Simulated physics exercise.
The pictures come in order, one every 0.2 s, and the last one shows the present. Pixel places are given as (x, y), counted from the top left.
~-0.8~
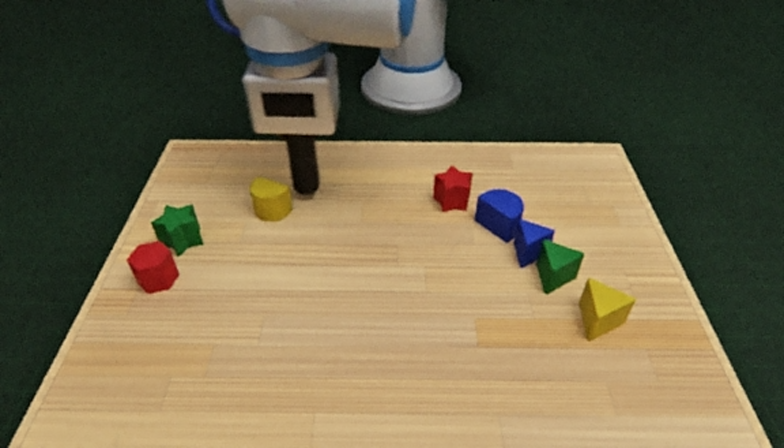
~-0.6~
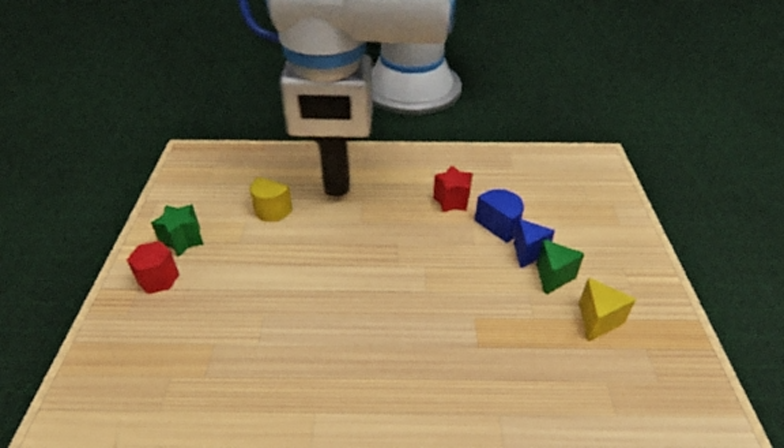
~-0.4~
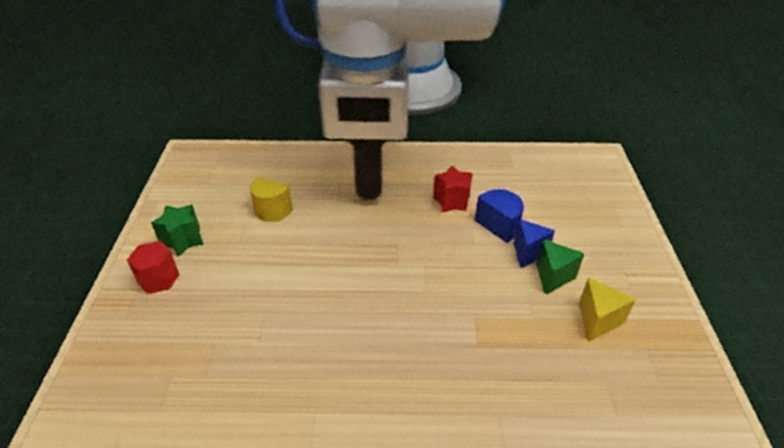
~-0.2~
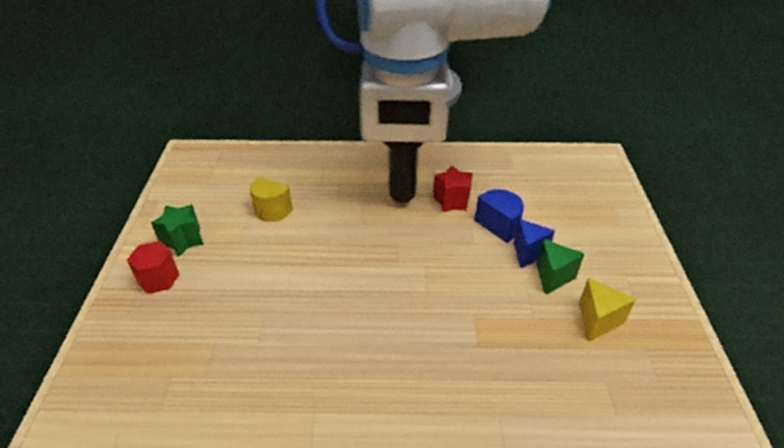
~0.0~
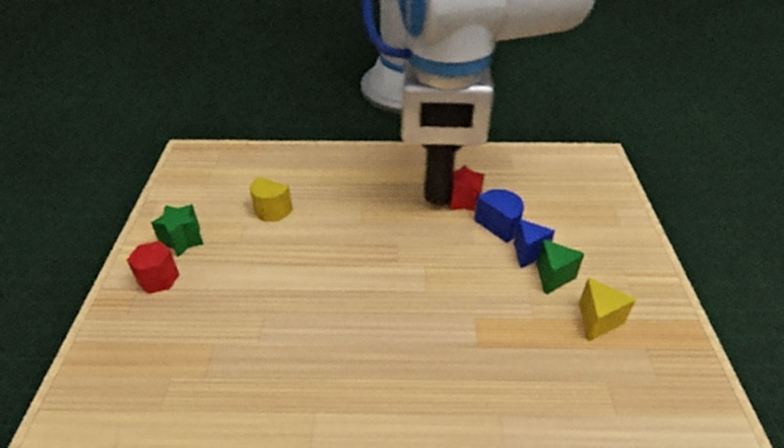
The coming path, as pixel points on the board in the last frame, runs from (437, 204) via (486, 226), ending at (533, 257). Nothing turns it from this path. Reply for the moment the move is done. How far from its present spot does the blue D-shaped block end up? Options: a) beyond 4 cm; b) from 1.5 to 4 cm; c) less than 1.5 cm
I'll go with a - beyond 4 cm.
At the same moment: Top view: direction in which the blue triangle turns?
From the top: Clockwise.
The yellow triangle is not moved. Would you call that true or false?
That claim is true.
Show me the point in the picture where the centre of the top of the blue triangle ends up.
Top centre: (567, 242).
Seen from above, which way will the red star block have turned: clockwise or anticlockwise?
Spins counterclockwise.
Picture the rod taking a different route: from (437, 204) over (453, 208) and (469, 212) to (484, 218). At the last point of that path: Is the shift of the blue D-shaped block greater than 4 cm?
No.
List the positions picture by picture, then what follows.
In the first picture, tip of the rod at (307, 187), middles of tops, red star block at (455, 177), blue D-shaped block at (504, 201), blue triangle at (534, 230), green triangle at (561, 254), yellow triangle at (608, 297).
In the second picture, rod at (337, 189), nothing pushed.
In the third picture, rod at (369, 191), nothing pushed.
In the fourth picture, rod at (402, 194), nothing pushed.
In the fifth picture, rod at (437, 197), red star block at (465, 176), blue D-shaped block at (504, 201), blue triangle at (534, 230), green triangle at (561, 254), yellow triangle at (608, 297).
The first path, step by step. One third of the way, rod at (470, 211); red star block at (481, 177), turned 45° anticlockwise; blue D-shaped block at (513, 203); blue triangle at (538, 232), turned 15° clockwise.
Two thirds of the way, rod at (504, 228); red star block at (482, 177), turned 50° anticlockwise; blue D-shaped block at (543, 206), turned 55° anticlockwise; blue triangle at (547, 232), turned 65° clockwise.
At the end, rod at (535, 249); red star block at (482, 177), turned 50° anticlockwise; blue D-shaped block at (553, 208), turned 85° anticlockwise; blue triangle at (567, 242), turned 45° clockwise; green triangle at (564, 259), turned 15° anticlockwise; yellow triangle unmoved.
